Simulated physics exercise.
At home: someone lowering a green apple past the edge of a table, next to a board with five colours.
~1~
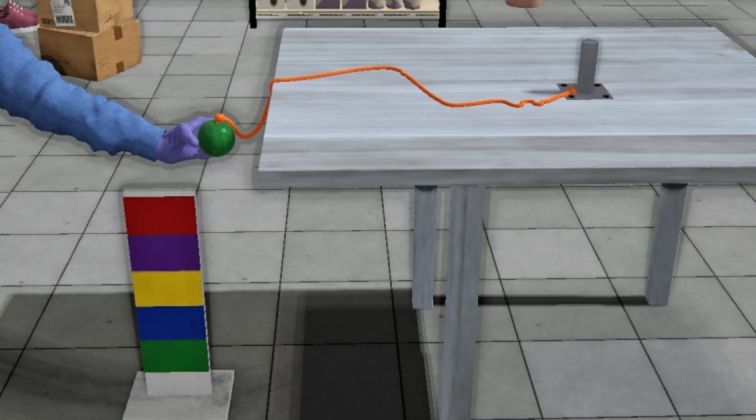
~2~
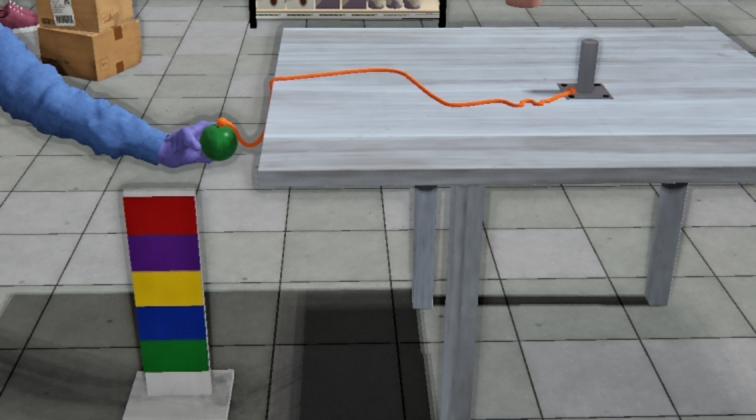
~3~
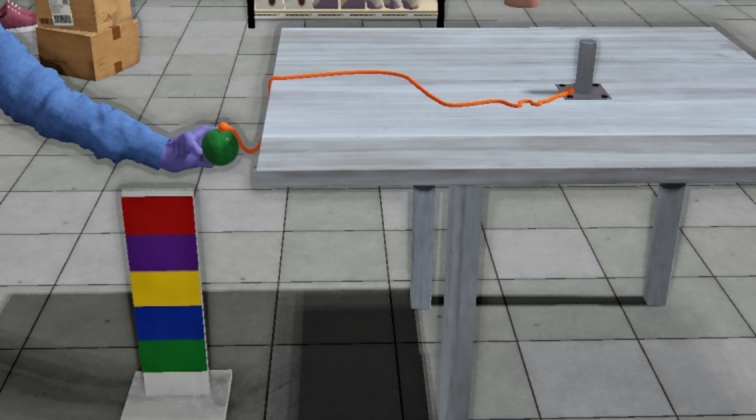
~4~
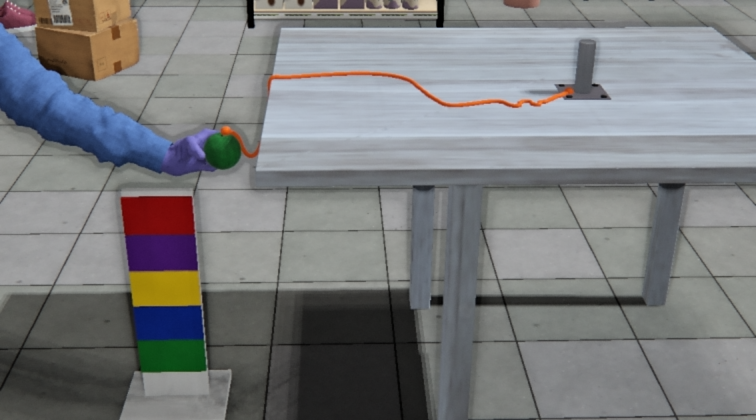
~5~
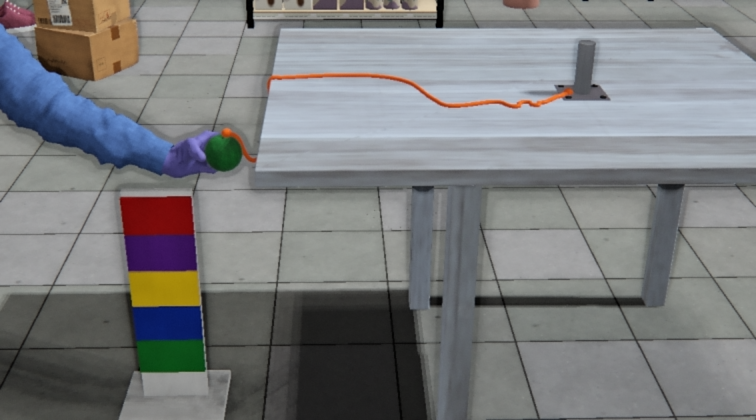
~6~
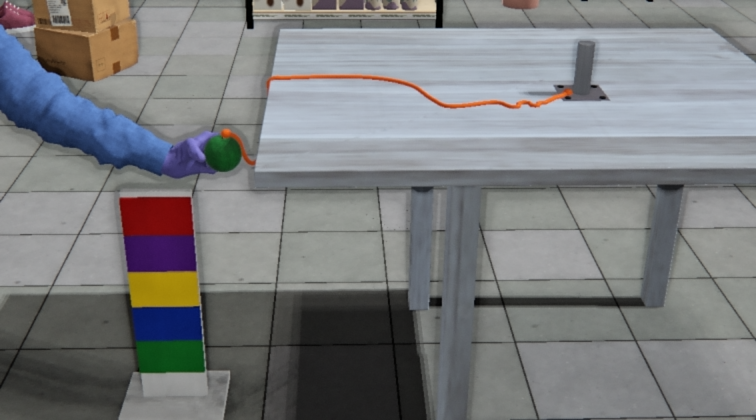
The footage shows a purple-gloved hand holding a green ball-like object attached to an orange cord beside a grey table, above a stand with coloured bands. The hand lowers slightly and shifts a little right, the cord moving slightly.
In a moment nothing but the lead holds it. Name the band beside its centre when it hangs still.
The lead holds its middle at blue.
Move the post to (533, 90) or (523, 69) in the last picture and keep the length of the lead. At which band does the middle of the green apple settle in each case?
One after the other, green; green.
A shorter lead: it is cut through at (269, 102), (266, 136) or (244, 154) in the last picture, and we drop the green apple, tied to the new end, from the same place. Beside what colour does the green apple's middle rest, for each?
In that order: Red; purple; yellow.
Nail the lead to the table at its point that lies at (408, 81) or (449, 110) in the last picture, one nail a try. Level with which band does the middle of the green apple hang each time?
It would be purple; yellow.
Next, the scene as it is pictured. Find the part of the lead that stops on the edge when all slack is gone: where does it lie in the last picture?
Near (351, 77).
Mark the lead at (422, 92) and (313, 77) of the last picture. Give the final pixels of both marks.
The first at (356, 96), the second at (269, 141).
A little later, apple near (238, 315); level with blue.
Next, apple near (309, 311); level with blue.
Later still, apple near (258, 324); level with blue.
When it is over, apple near (279, 326); level with blue. At blue.
